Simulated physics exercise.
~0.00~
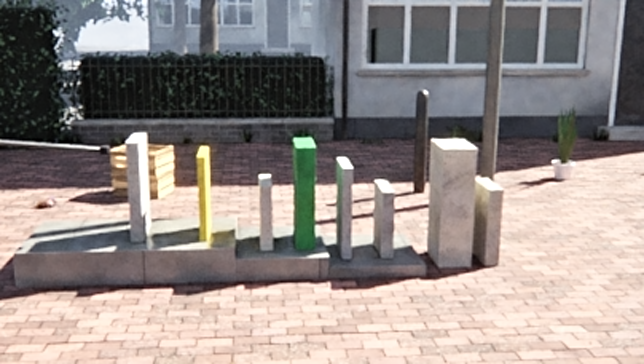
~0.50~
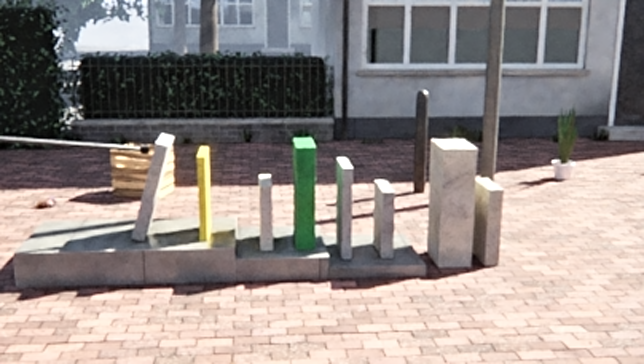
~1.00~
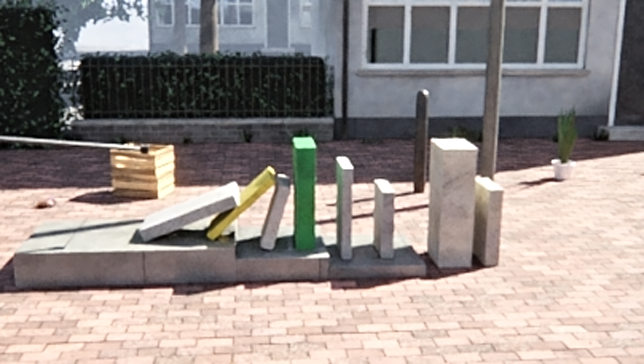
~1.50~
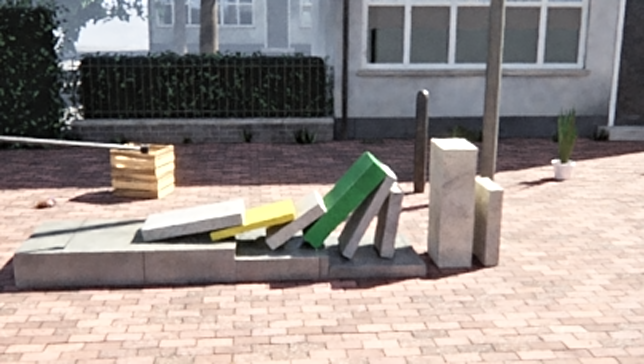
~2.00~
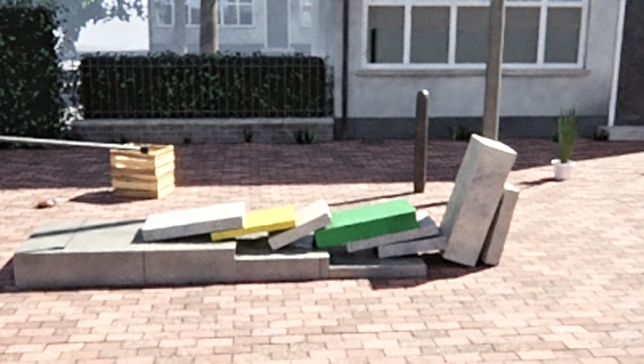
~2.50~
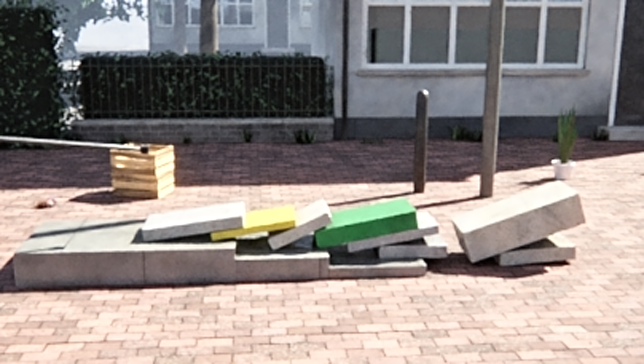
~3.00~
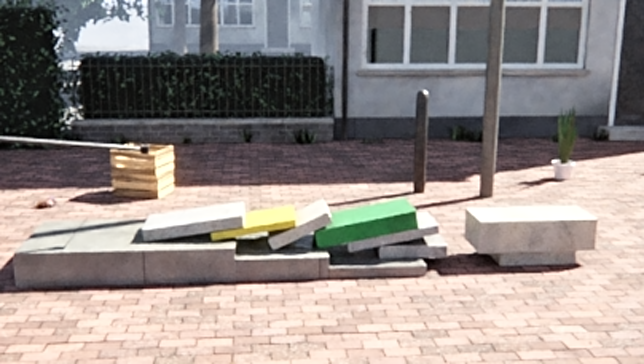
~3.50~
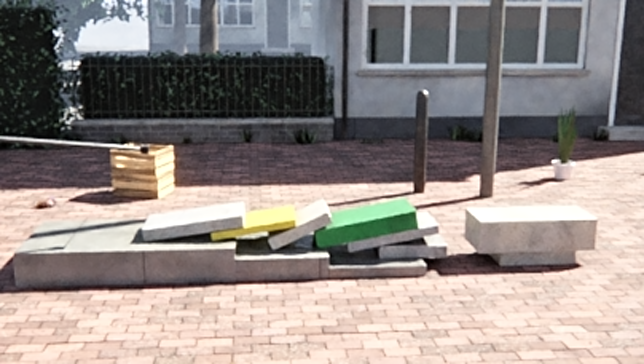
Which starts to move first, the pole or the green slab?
The pole starts to move first, pushing at the left end of the row. The green slab is still upright then and only tips later.
On a brick pavement, a pole pushes the first slab and the whole row topples rightward.
